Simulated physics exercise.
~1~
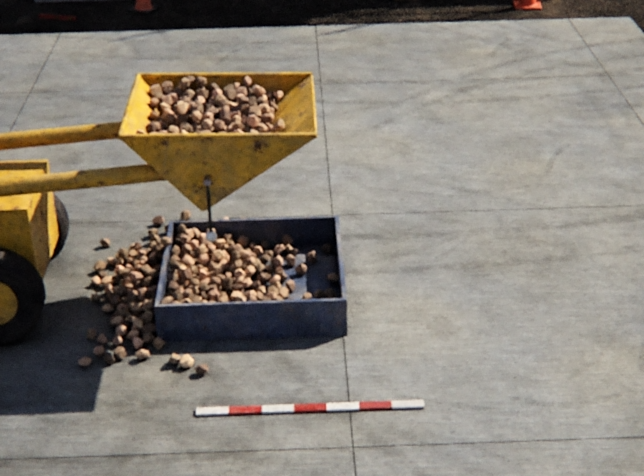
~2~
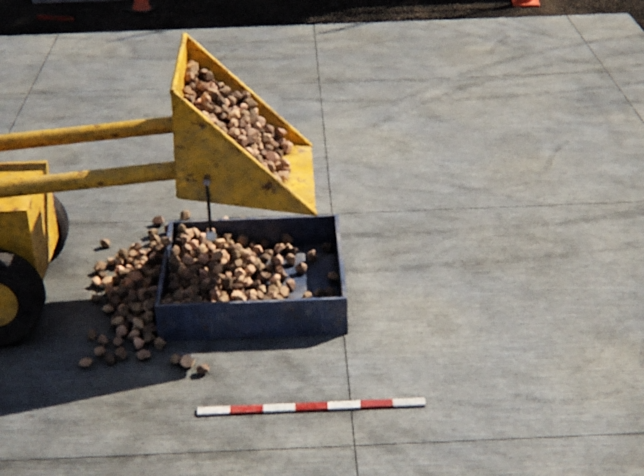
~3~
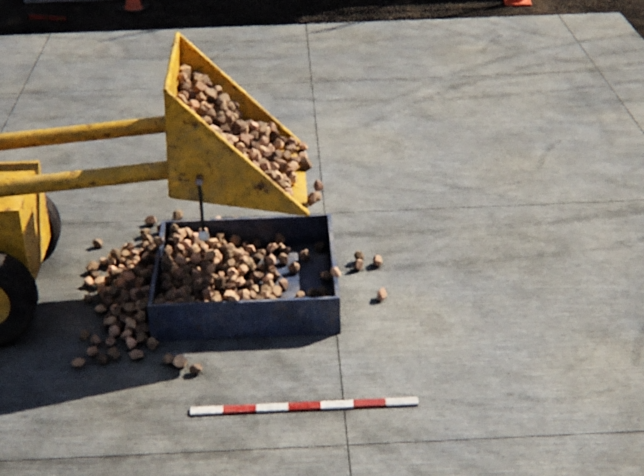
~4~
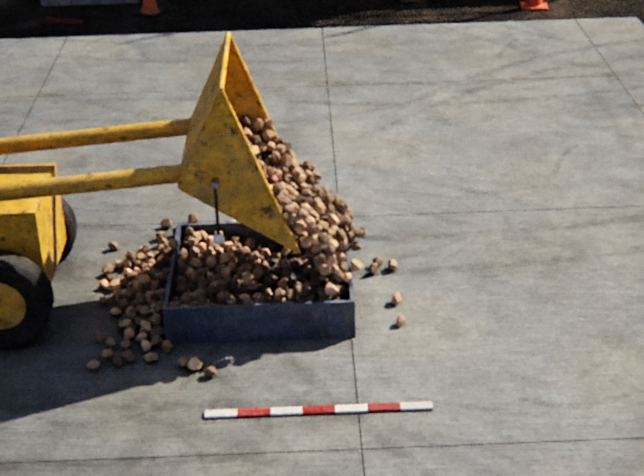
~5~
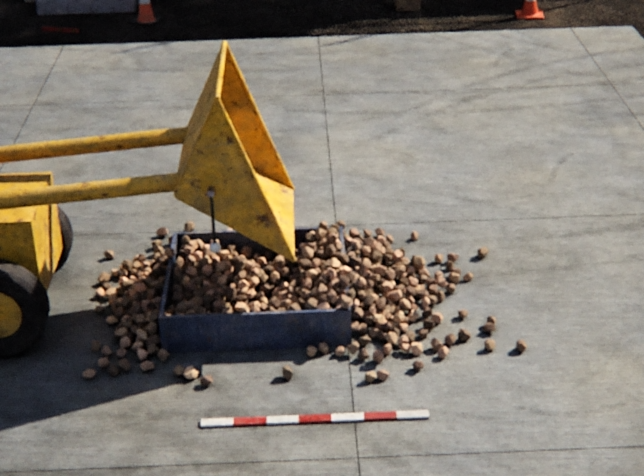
Yellow loader bucket tipping brown stones into a dark, already partly filled bin, emptying as many spill over the right side.
